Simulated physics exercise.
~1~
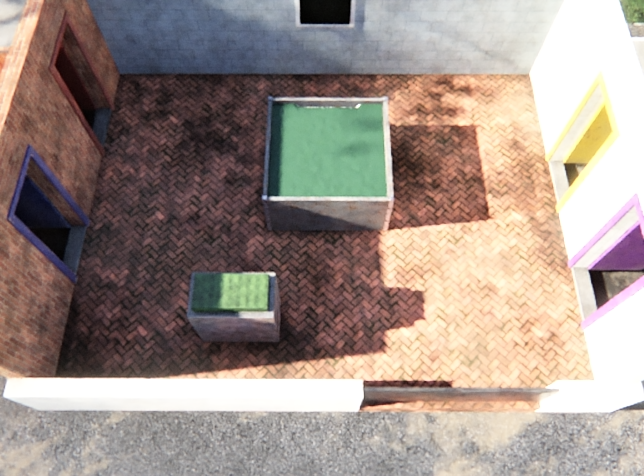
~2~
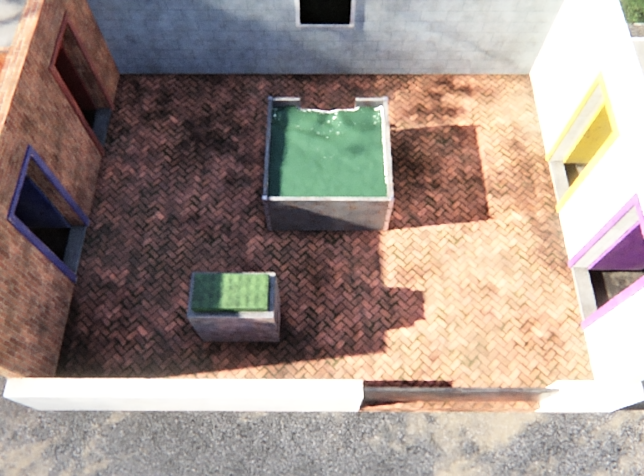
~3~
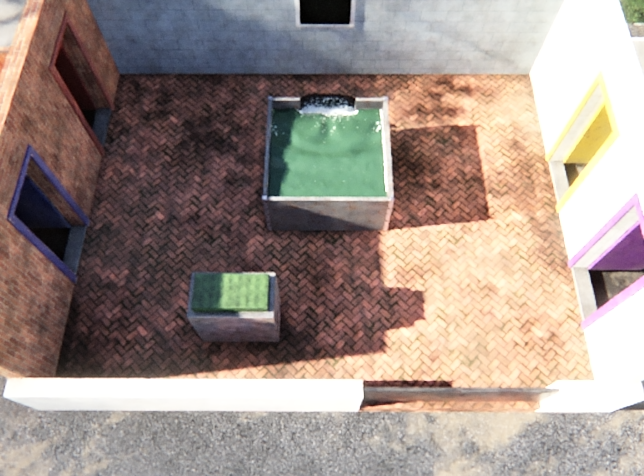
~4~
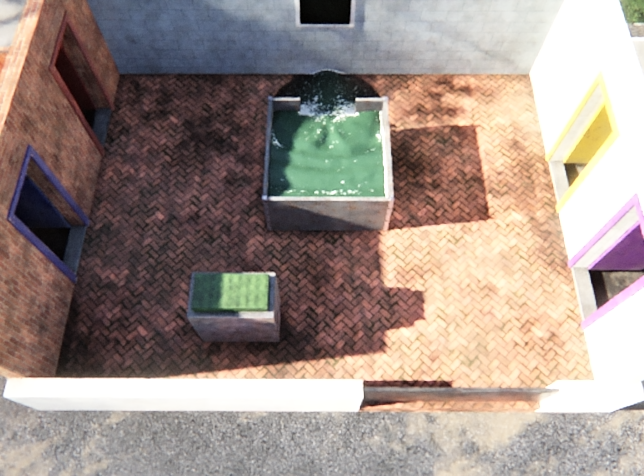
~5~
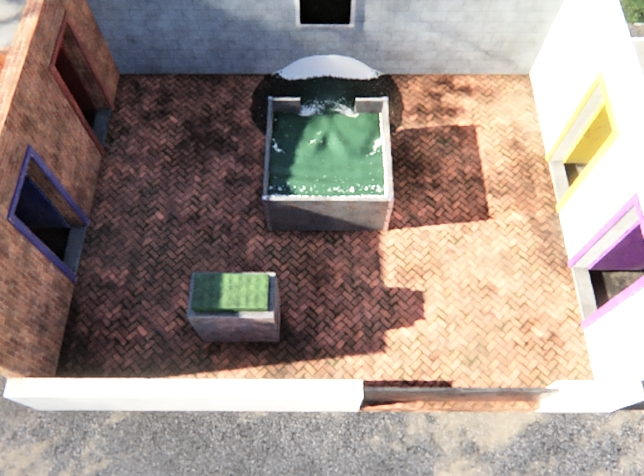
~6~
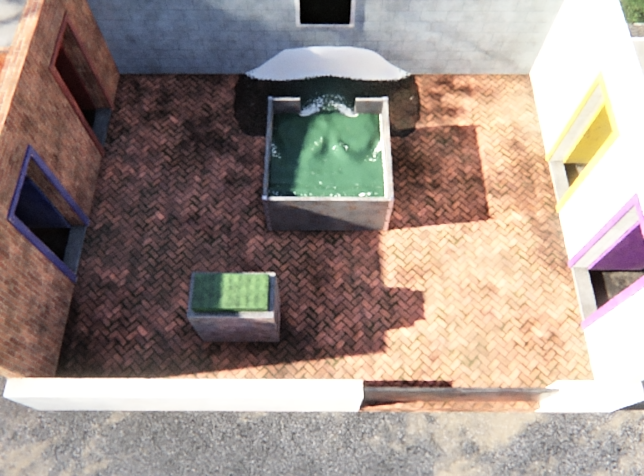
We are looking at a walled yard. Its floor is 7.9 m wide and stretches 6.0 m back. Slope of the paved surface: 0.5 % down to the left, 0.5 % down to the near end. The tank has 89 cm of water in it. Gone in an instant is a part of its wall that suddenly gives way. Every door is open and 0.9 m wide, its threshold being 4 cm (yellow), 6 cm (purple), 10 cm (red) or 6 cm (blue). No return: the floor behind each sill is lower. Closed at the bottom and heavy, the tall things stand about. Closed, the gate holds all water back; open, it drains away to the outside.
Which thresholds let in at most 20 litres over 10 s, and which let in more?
Outcome: The yellow door lets in a larger amount than the limit; the purple door lets in a smaller amount than the limit; the red door lets in a larger amount than the limit; the blue door lets in a smaller amount than the limit.
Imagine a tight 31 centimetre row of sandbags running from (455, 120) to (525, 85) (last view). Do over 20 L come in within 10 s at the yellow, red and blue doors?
Checking the limit, yellow is fine, red is too much, blue is fine.
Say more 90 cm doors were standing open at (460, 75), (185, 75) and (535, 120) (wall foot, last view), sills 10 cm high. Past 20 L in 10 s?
Taking them in order, the first gets too little, the second too little and the third enough.
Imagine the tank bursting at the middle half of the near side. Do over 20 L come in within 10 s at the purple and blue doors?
With respect to that limit, purple ends up outside it, blue ends up outside it.
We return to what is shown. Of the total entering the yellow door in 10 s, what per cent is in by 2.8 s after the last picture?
About 30 per cent.
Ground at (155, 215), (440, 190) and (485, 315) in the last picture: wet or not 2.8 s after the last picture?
First spot submerged, second submerged, third not yet wet.
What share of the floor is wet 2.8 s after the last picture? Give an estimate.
Wet share: Near 50 percent.
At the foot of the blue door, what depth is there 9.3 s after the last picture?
Depth: Approx. 4.0 cm.
Then, 0.7 s after the last picture water covers 15 % of the floor and is deepest (54 cm) near (326, 83); yellow door not reached, purple door not reached, red door not reached, blue door not reached.
Then, 1.5 s after the last picture water covers 30 % of the floor and is deepest (40 cm) near (326, 83); yellow door not reached, purple door not reached, red door 22 cm at the sill, 8 L in, blue door not reached.
Then, 2.8 s after the last picture water covers 50 % of the floor and is deepest (31 cm) near (326, 83); yellow door 10 cm at the sill, 19 L in, purple door 4 cm at the sill, 0 L in, red door 20 cm at the sill, 75 L in, blue door 7 cm at the sill, 0 L in.
Then, 5.3 s after the last picture water covers 80 % of the floor and is deepest (18 cm) near (317, 83); yellow door 7 cm at the sill, 50 L in, purple door 5 cm at the sill, 0 L in, red door 13 cm at the sill, 126 L in, blue door 6 cm at the sill, 1 L in.
Then, 9.3 s after the last picture water covers 95 % of the floor and is deepest (14 cm) near (165, 390); yellow door 4 cm at the sill, 60 L in, purple door 5 cm at the sill, 1 L in, red door 7 cm at the sill, 132 L in, blue door 4 cm at the sill, 2 L in.
